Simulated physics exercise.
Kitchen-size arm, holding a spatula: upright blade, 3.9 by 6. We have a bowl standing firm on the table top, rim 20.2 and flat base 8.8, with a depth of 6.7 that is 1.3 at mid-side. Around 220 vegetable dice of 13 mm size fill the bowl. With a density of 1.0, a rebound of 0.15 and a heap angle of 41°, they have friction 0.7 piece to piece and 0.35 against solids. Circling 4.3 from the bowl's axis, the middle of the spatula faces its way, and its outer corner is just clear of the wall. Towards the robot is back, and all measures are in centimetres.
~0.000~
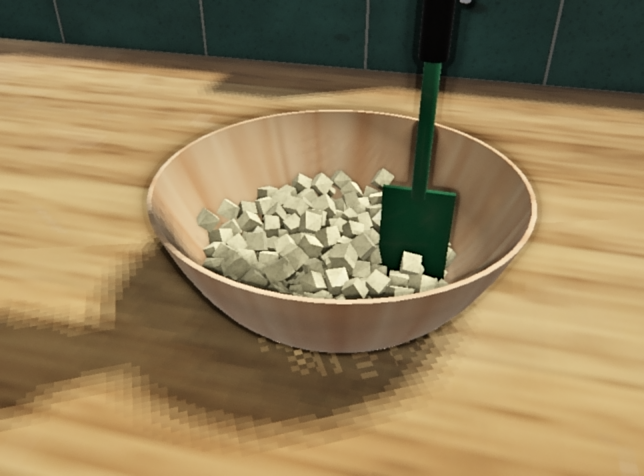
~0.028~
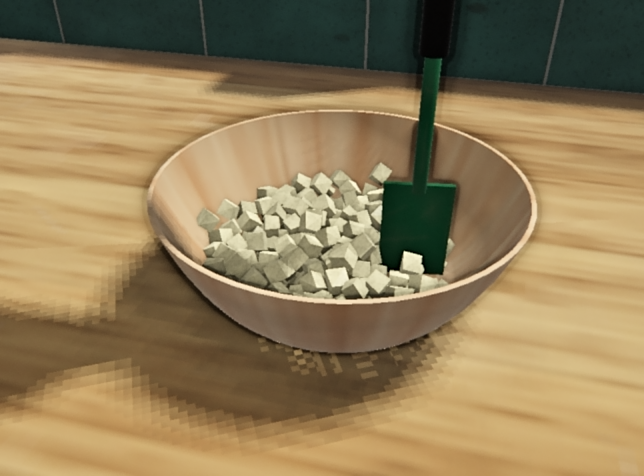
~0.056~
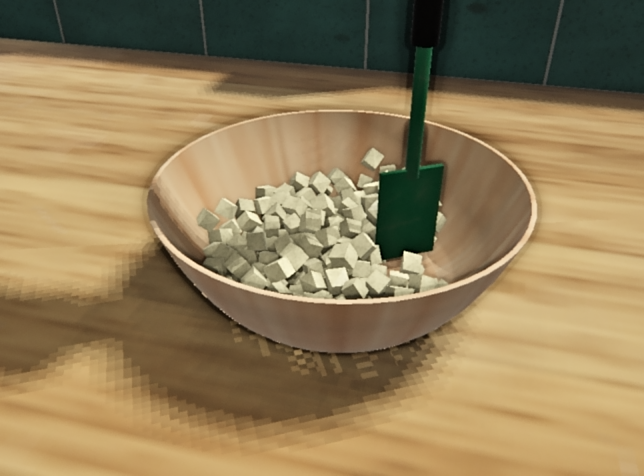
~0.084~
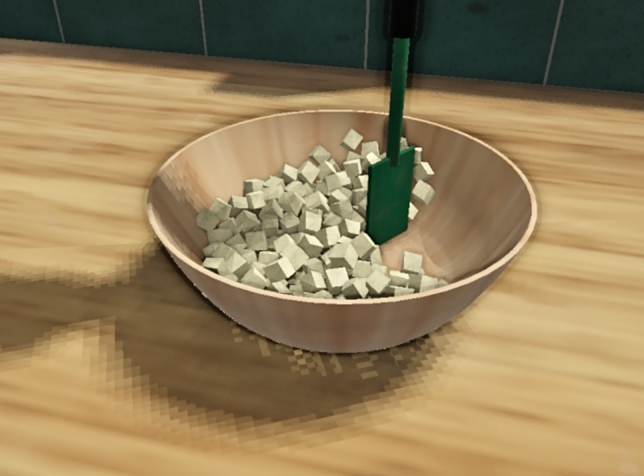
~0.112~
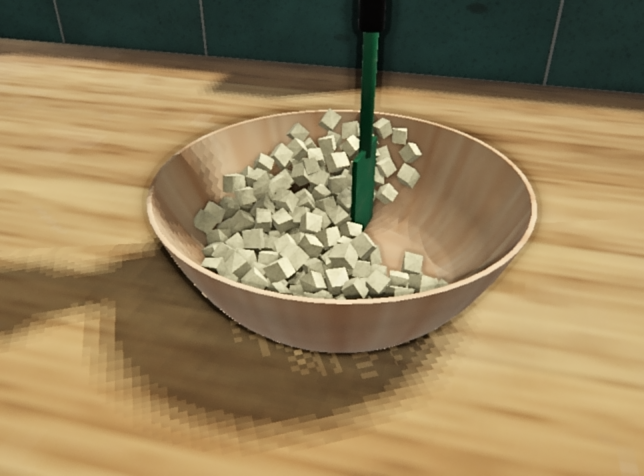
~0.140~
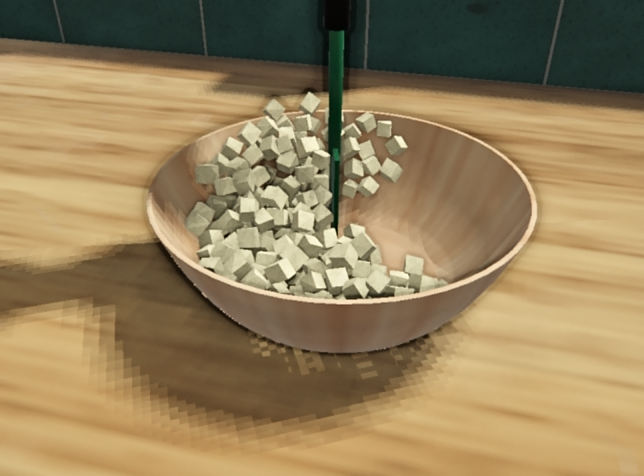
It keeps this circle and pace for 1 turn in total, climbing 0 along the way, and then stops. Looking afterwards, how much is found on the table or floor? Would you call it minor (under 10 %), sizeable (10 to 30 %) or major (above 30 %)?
I would call it sizeable.
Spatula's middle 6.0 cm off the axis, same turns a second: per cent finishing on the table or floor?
Near 25 percent.
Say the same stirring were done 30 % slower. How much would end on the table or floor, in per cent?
Then roughly 5 %.
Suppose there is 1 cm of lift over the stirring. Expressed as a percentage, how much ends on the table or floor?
Roughly 20 per cent.
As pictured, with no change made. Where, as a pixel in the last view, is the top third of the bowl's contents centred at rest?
Estimated centre: (407, 198).
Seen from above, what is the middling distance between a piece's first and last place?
10 cm.
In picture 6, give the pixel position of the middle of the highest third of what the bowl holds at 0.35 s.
In the final view it lies at about (388, 280).
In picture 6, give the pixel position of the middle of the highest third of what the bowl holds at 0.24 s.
I'd put it at around (194, 218).
By 0.24 s, 202° round, highest piece 9 above the table; 208 in the bowl, 14 in flight or on the tool.
By 0.35 s, 295° round, highest piece 10 above the table; 192 in the bowl, 10 on the table or floor, 20 in flight or on the tool.
By 0.60 s, 0° round, highest piece 8 above the table; 176 in the bowl, 46 on the table or floor.
By 1.30 s, 0° round, highest piece 8 above the table; 176 in the bowl, 46 on the table or floor.
Final count, 176 in the bowl, 46 on the table or floor. That is 21 % on the table or floor.
